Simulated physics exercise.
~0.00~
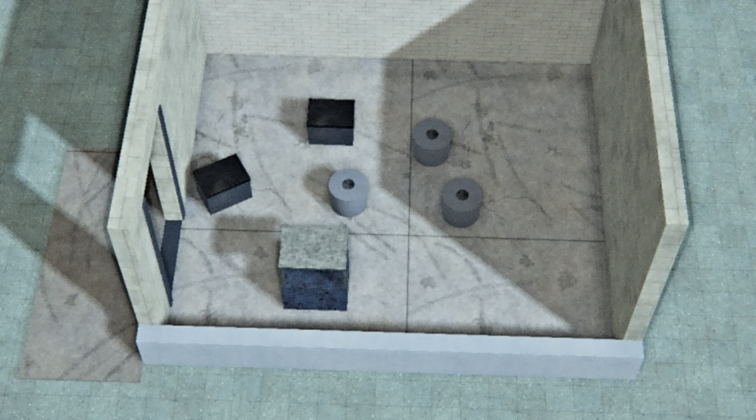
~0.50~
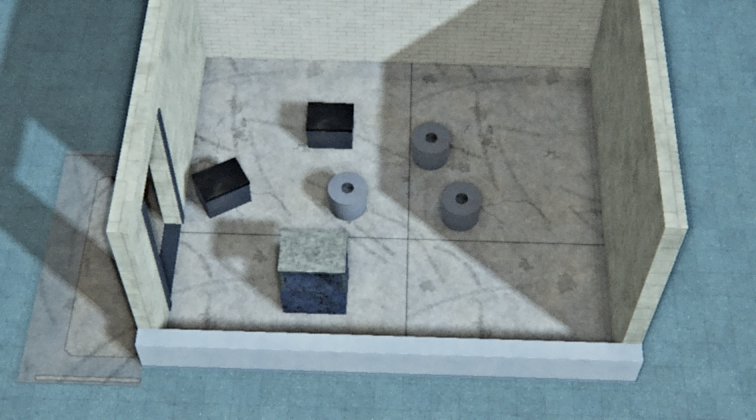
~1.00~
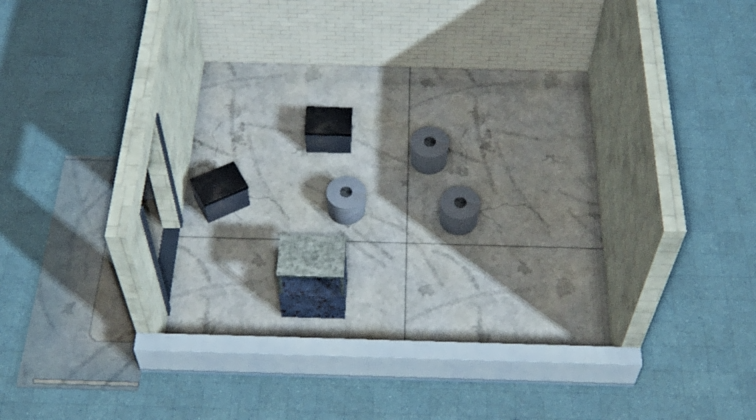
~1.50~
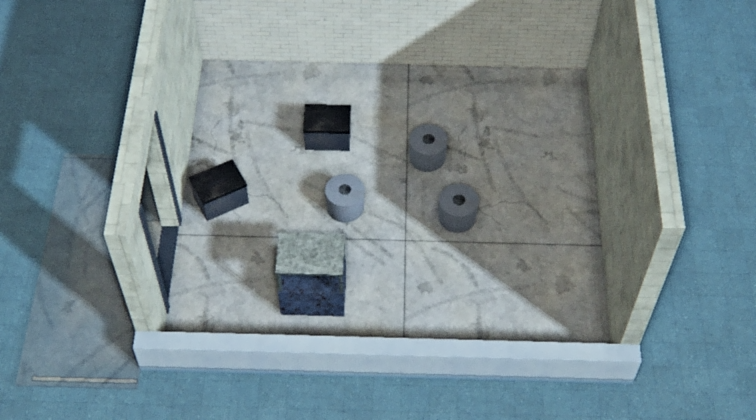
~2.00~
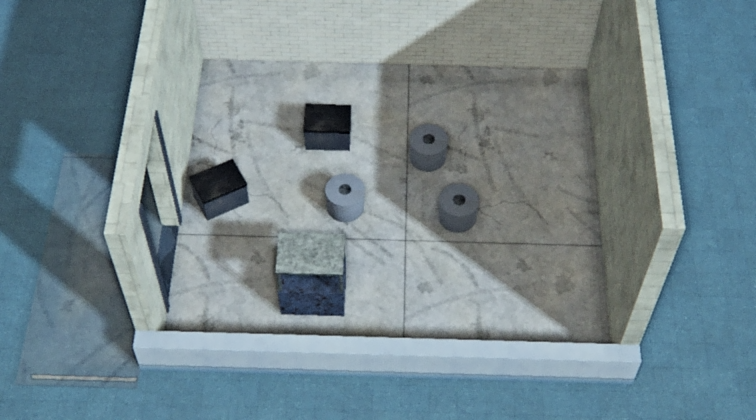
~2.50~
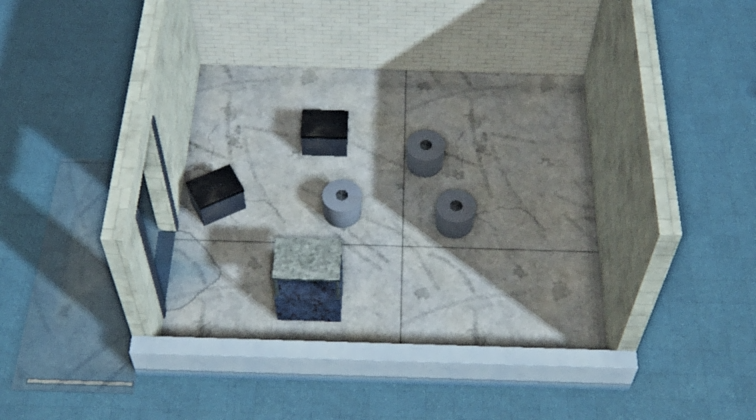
Blue water surrounds a small open-topped room and spreads thinly inside by the left doorway.
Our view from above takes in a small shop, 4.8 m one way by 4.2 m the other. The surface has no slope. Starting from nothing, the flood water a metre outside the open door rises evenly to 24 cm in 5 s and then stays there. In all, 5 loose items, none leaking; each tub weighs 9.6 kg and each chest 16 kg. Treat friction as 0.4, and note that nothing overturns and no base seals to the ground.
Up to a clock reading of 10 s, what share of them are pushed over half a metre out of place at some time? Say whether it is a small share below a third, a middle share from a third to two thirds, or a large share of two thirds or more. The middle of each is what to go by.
A middle share, from a third to two thirds.
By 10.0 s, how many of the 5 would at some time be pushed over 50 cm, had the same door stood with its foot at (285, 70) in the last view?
Result: 2 of them.
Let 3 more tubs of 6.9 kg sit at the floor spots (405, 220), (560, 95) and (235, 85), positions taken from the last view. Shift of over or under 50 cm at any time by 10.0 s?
For each in turn I get a greater distance, a smaller distance and a smaller distance.
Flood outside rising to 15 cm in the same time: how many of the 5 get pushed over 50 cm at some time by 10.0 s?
You'd get 0 in that case.
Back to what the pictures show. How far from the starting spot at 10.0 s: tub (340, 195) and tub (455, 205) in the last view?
They sit 200 cm and 120 cm away, in the order given.
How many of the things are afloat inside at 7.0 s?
It comes to 0.
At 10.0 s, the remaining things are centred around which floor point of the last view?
Mean floor pixel: About (424, 173).
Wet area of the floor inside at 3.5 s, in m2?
Roughly 2.0 m2 of it is wet.
After 3.5 s 0 of 5 are over 50 cm from their spots; 0 afloat.
After 4.5 s 0 of 5 are over 50 cm from their spots; 0 afloat.
After 7.0 s 1 of 5 are over 50 cm from their spots; 0 afloat.
After 10.0 s 3 of 5 are over 50 cm from their spots, and 3 have been at some point; 1 afloat.
